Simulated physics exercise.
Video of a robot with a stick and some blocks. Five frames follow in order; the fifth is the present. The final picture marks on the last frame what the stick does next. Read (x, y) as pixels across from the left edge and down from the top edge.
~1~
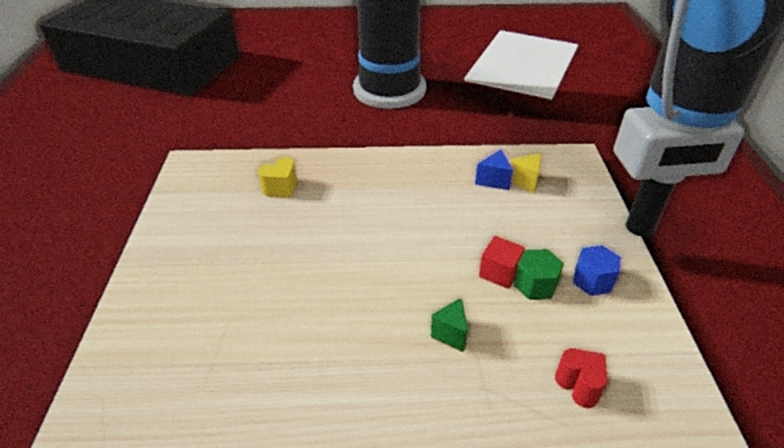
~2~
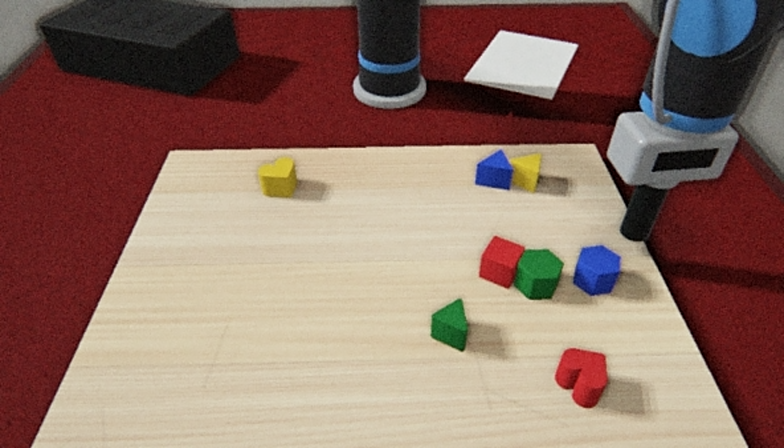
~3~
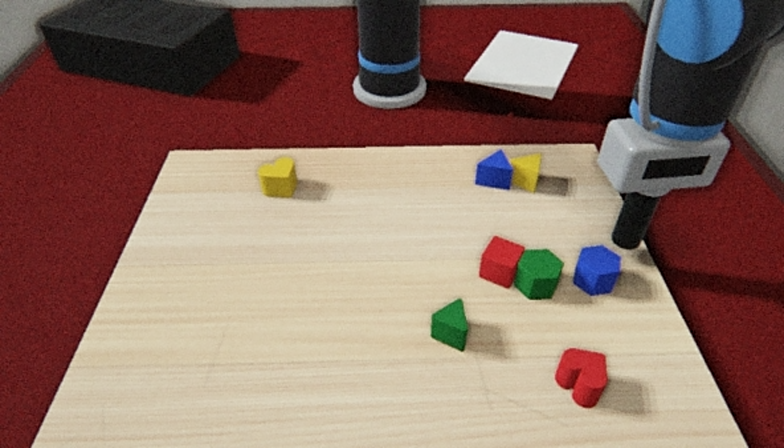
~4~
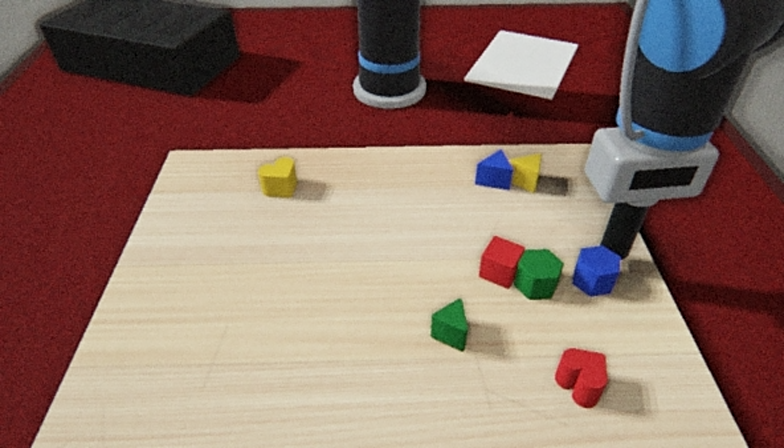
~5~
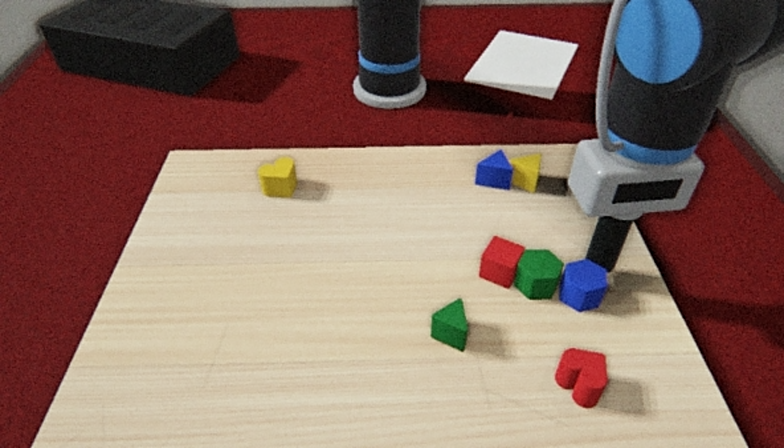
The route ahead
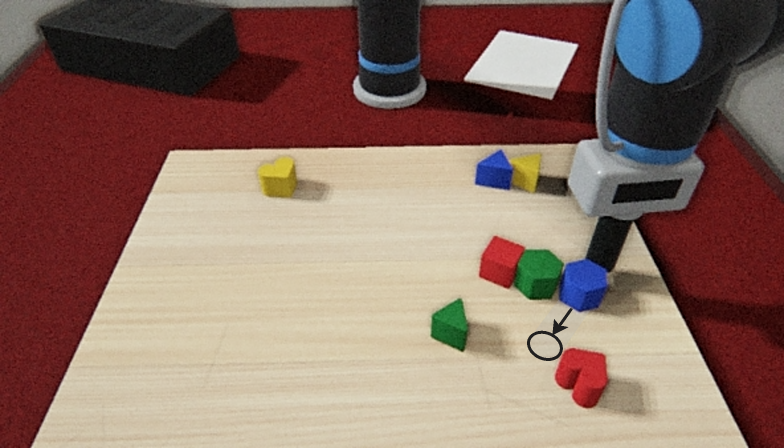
On a wooden board, a robot's stick moves left and nudges the blue hexagonal block slightly.
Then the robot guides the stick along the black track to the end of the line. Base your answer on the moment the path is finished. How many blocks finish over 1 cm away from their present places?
My best guess is that a single block moves over 1 cm.
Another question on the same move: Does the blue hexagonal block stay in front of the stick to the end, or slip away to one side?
At the end of the path, the stick is still pushing the blue hexagonal block ahead of it.
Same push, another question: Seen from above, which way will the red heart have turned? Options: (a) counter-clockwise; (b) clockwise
My answer is option a.
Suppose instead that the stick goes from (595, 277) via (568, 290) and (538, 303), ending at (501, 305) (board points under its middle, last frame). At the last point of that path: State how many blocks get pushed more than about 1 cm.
Count: 3 or more.
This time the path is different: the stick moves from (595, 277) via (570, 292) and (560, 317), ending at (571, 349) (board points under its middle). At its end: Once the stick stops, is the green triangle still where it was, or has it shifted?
That one stays where it is.
Drawn move, from (595, 277) directly to (545, 346).
On the path given first. One third of the way, stick (584, 285); blue hexagonal block (570, 298).
Two thirds of the way, stick (567, 308); blue hexagonal block (553, 323).
At the end, stick (549, 332); green hexagonal block still; blue hexagonal block (534, 351); red heart (587, 370), turned 20° anticlockwise.
